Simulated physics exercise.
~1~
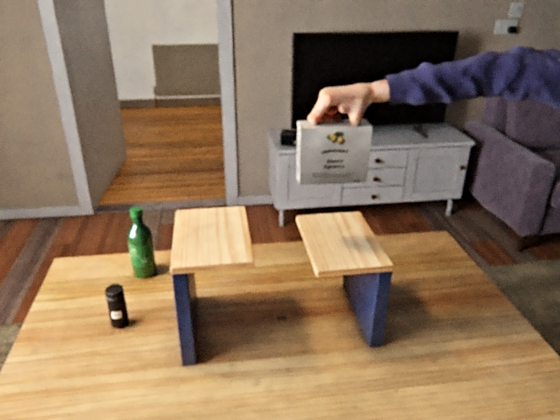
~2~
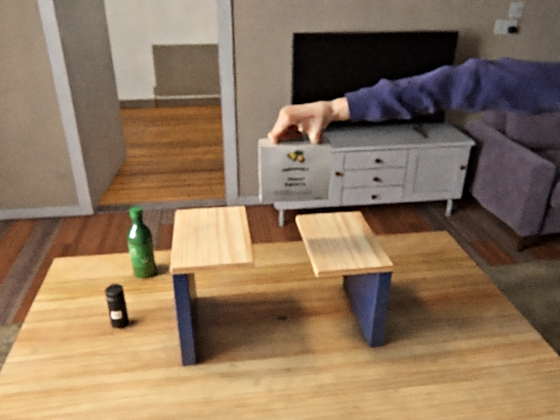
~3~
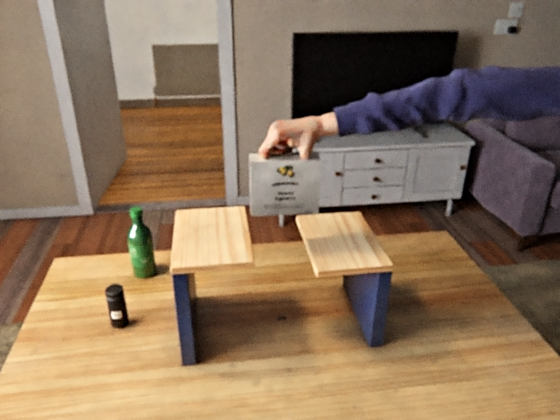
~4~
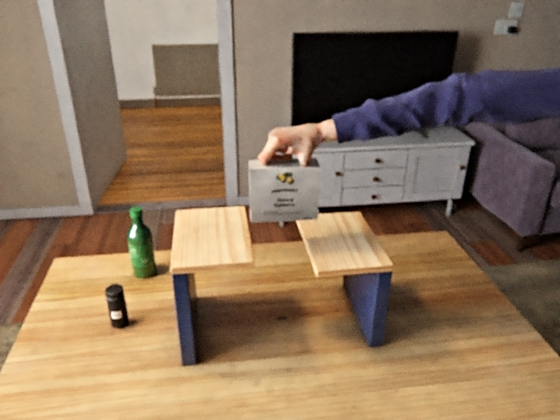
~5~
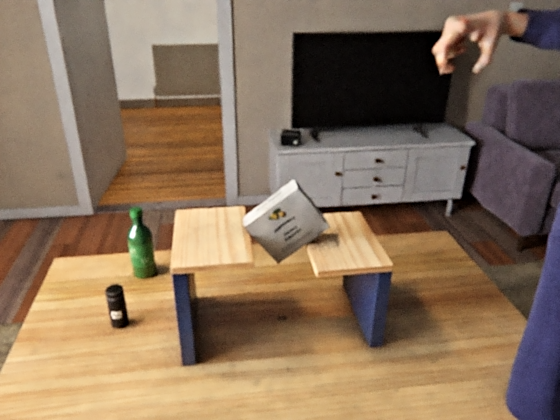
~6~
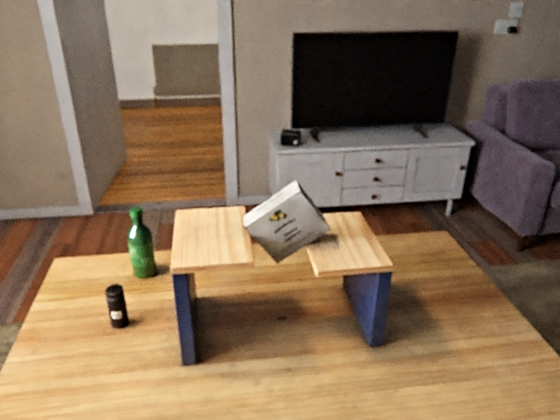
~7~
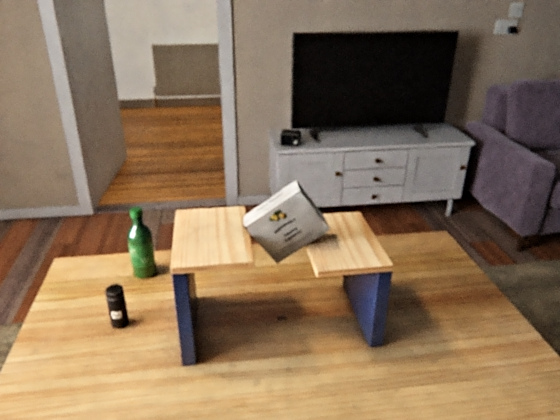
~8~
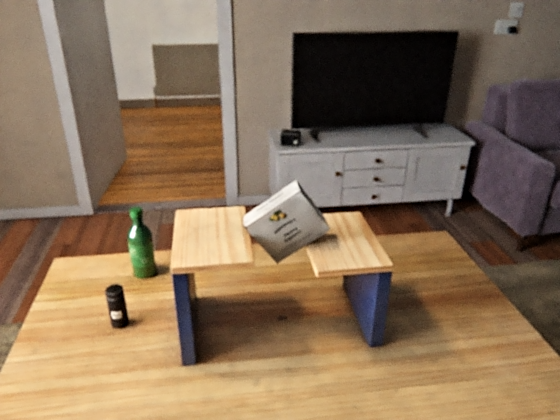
The video shows a hand lowering a white packet toward the gap between two small wooden stands on a table, near a green bottle and a black shaker. The hand lets go and withdraws, and the packet ends up tilted, lodged between the stands' tops.
